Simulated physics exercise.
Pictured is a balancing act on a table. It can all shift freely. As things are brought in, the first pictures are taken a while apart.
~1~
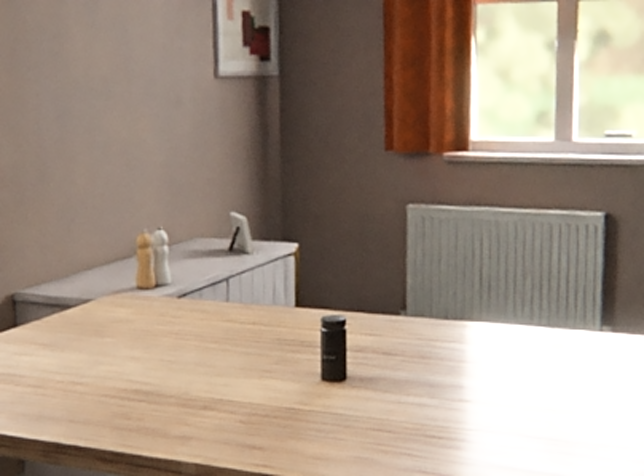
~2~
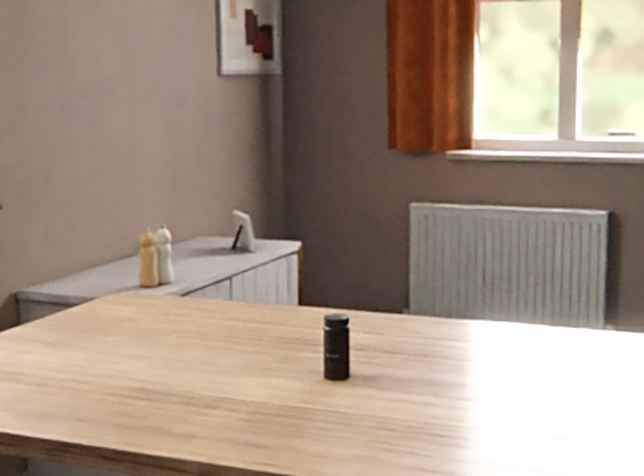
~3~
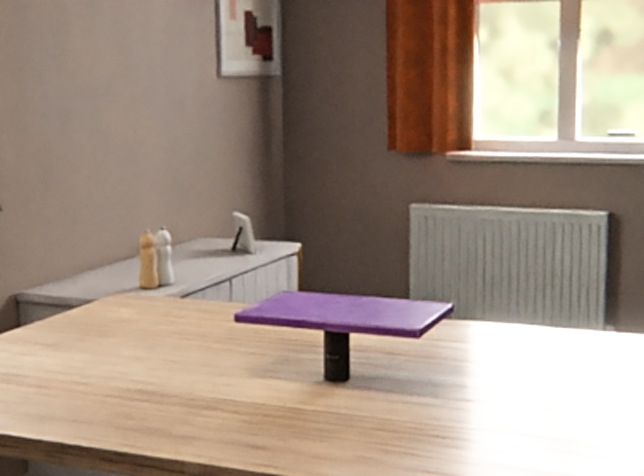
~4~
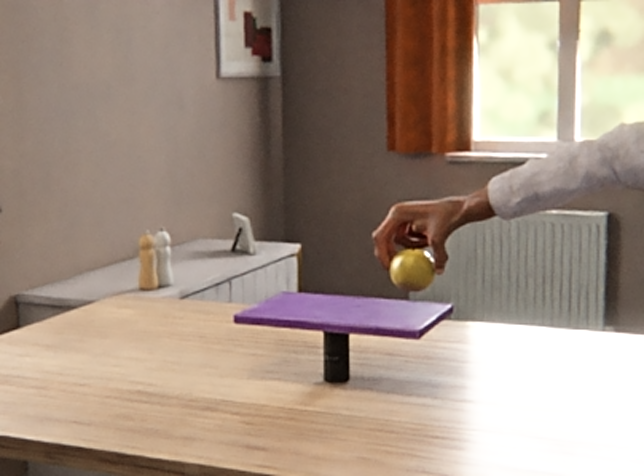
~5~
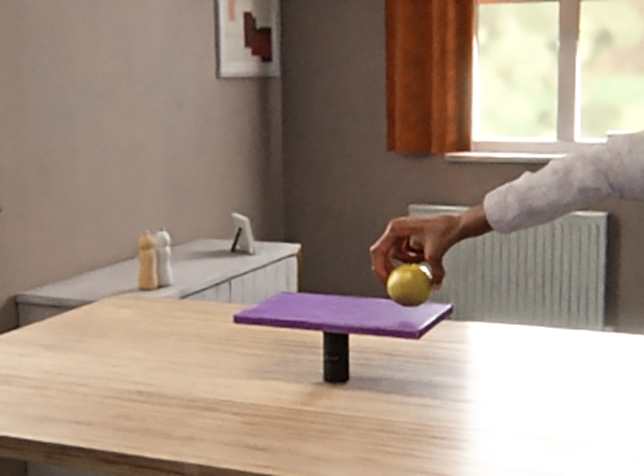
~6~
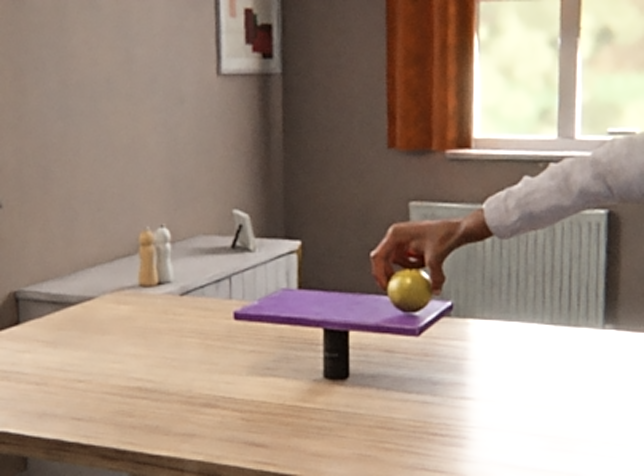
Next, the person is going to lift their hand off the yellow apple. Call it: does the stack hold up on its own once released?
Does not hold.
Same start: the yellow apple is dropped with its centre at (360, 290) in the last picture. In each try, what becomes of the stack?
Well, it crumbles then.
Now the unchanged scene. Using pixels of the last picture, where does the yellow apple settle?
The object ends up somewhere around (446, 368).
Then, 0.30 s on from there, yellow apple now fallen; purple lid turned 45° from how it was put.
Then, 0.50 s on from there, purple lid turned 43° from how it was put.
In the end, fallen, yellow apple; toppled in the stack, purple lid; black shaker unmoved. At the end, from the last picture's camera, yellow apple near (446, 368). The stack gives way.
